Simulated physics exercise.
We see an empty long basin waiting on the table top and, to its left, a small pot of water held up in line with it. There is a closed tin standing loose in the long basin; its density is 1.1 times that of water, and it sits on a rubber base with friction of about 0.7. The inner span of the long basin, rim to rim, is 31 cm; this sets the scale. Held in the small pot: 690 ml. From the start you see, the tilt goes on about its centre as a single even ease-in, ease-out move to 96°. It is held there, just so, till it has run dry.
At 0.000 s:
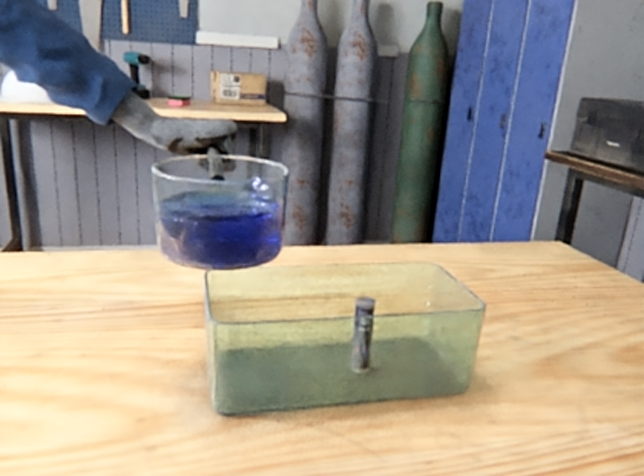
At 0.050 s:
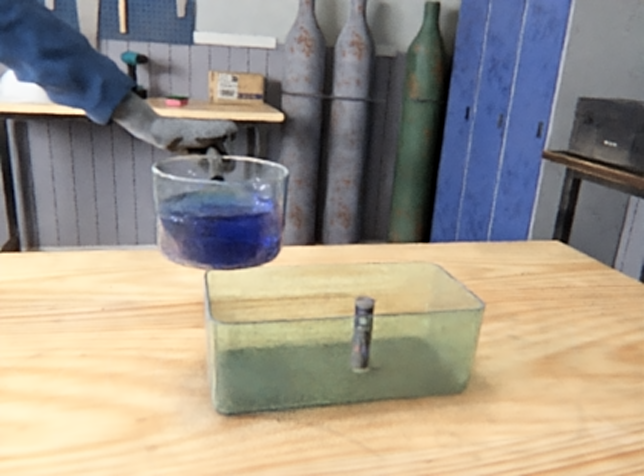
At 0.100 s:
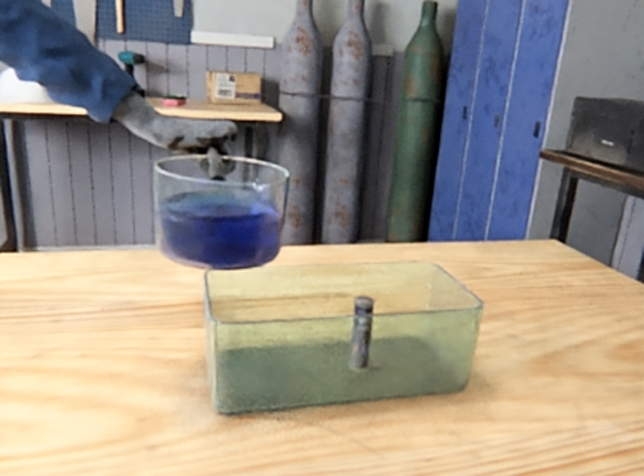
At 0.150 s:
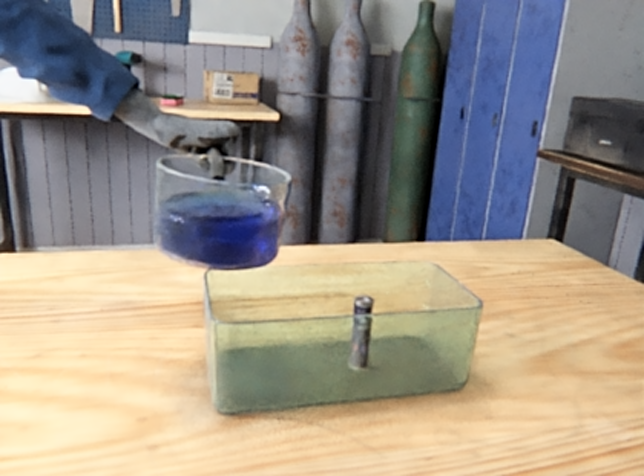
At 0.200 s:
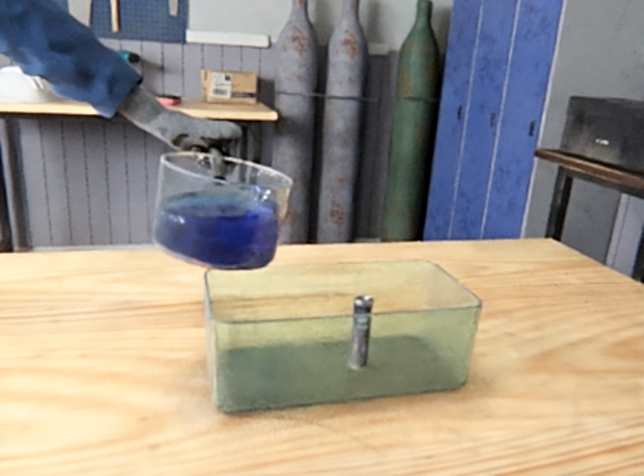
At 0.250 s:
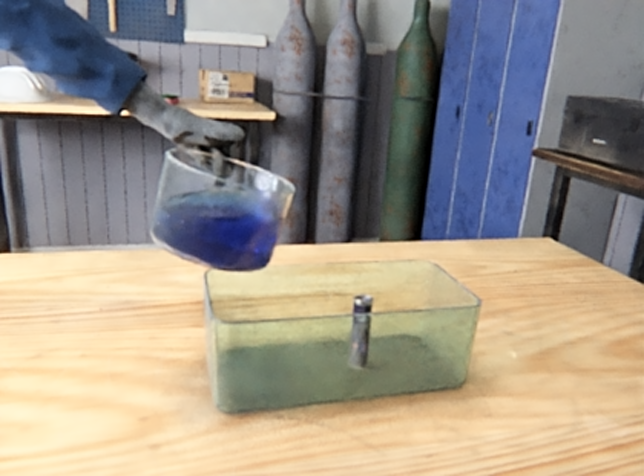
At first, a gloved hand holds a small clear pot of blue liquid nearly level above and to the left of a long glass basin, where a small cylindrical object stands. The hand then tilts the pot gradually toward the right, its right rim dipping slightly, while the basin and object stay still.
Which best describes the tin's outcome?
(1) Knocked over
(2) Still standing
2.
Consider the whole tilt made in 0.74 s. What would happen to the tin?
The tin stays on its base.
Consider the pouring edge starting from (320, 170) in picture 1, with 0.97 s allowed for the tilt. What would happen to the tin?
Result: Tin tipped over.
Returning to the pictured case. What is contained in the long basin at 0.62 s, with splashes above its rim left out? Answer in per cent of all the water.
Fraction in basin: Approx. 3%.
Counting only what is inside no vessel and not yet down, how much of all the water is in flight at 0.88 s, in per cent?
Around 10 percent of the liquid.
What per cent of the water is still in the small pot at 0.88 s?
Roughly 26 per cent.
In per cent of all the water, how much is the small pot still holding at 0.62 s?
Some 80 % of it is still there.
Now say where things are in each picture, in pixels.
In the first picture, tilt 0°; pouring edge (286, 171); surface from (158, 202) to (281, 202); the long basin's rim runs from (207, 295) to (460, 285); the tin's top is at (365, 304).
In the second picture, tilt 1°; pouring edge (286, 172); surface from (159, 202) to (281, 202).
In the third picture, tilt 2°; pouring edge (287, 174); surface from (158, 202) to (281, 203).
In the fourth picture, tilt 6°; pouring edge (289, 177); surface from (159, 203) to (281, 203).
In the fifth picture, tilt 10°; pouring edge (291, 182); surface from (158, 204) to (282, 203).
In the sixth picture, tilt 15°; pouring edge (292, 188); surface from (158, 204) to (282, 204).
By 0.62 s the tilt is 68° and 80 per cent is still to pour; the tin stands where it began.
By 0.88 s the tilt is 94° and 27 per cent is still to pour; the tin stands where it began.
By 1.16 s the tilt is 96° and 6 per cent is still to pour; the tin stands where it began.
By 1.47 s the tilt is 96° and 1 per cent is still to pour; the tin stands where it began.
At rest the tin stands where it began.
